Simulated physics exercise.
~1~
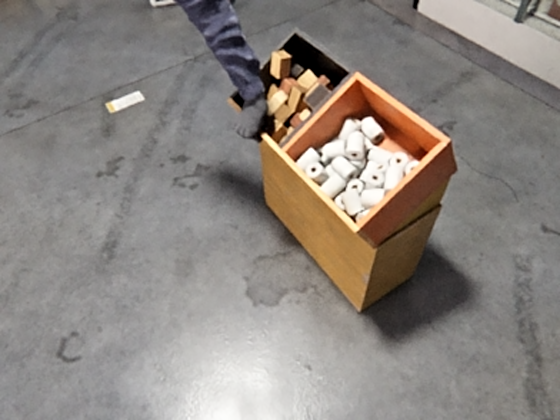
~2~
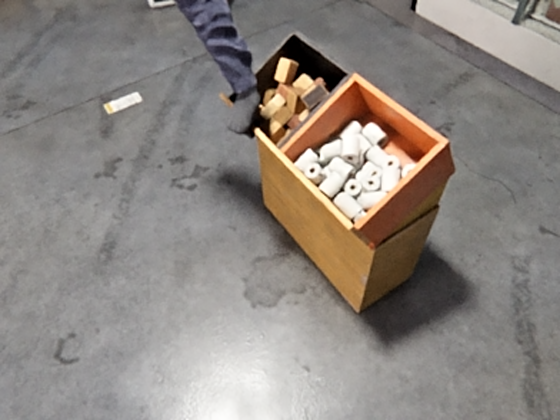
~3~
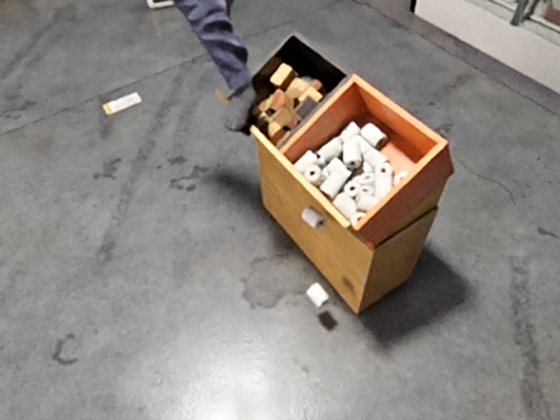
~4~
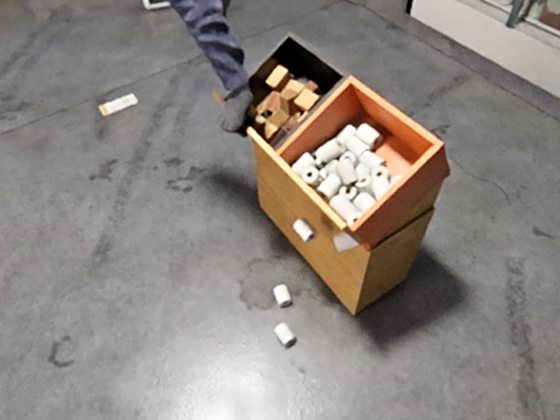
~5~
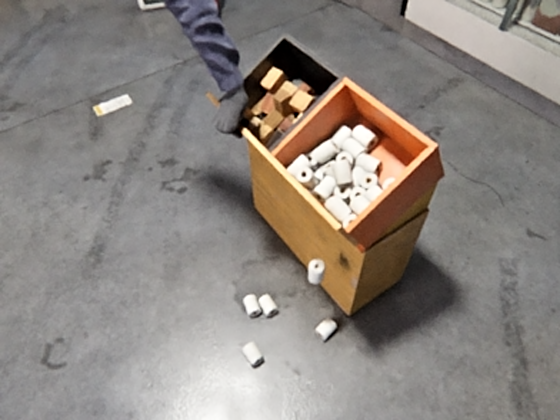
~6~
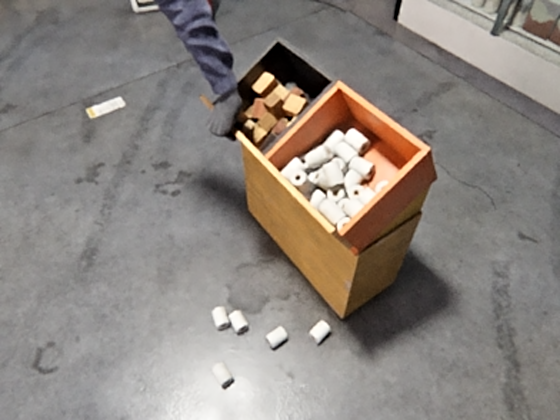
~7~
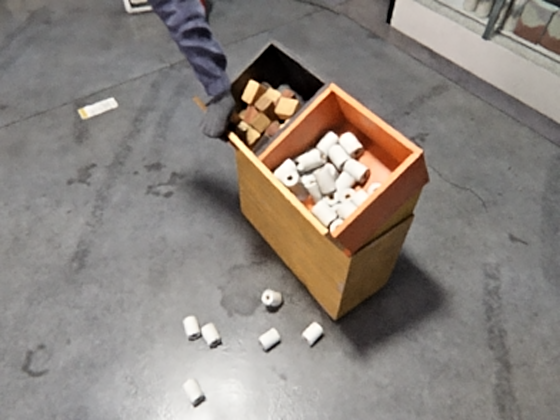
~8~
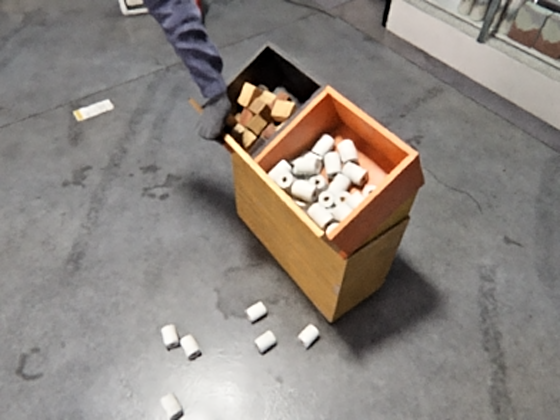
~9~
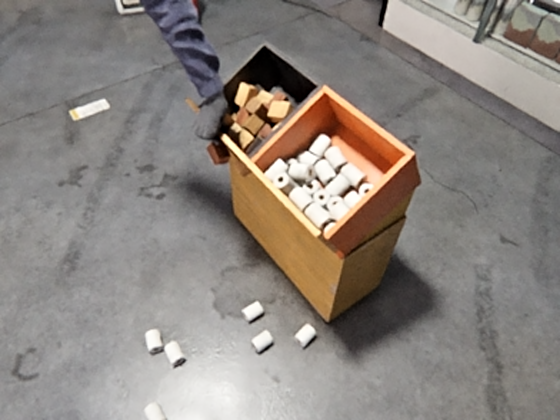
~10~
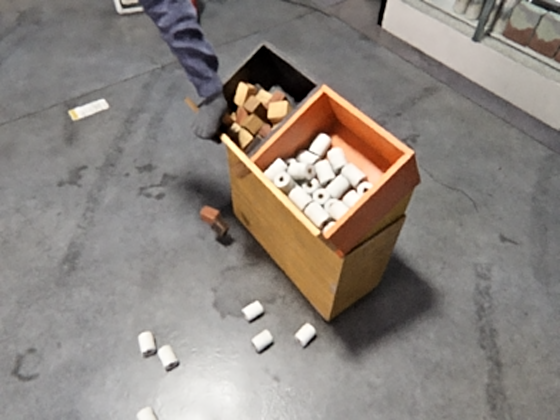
White paper rolls spill from an orange bin that slopes down to the left on a wooden stand, seen from above on a stained grey floor. Beside it, toward the upper left, a black bin holds wooden blocks, with a dark-sleeved arm or leg reaching down to its edge. The first rolls drop past the front of the stand, then more follow and scatter leftward across the floor as the view pans slightly right. Later, reddish-brown blocks slip from the black bin's lower edge. At the end, six rolls and a couple of blocks are out, while most remain inside.
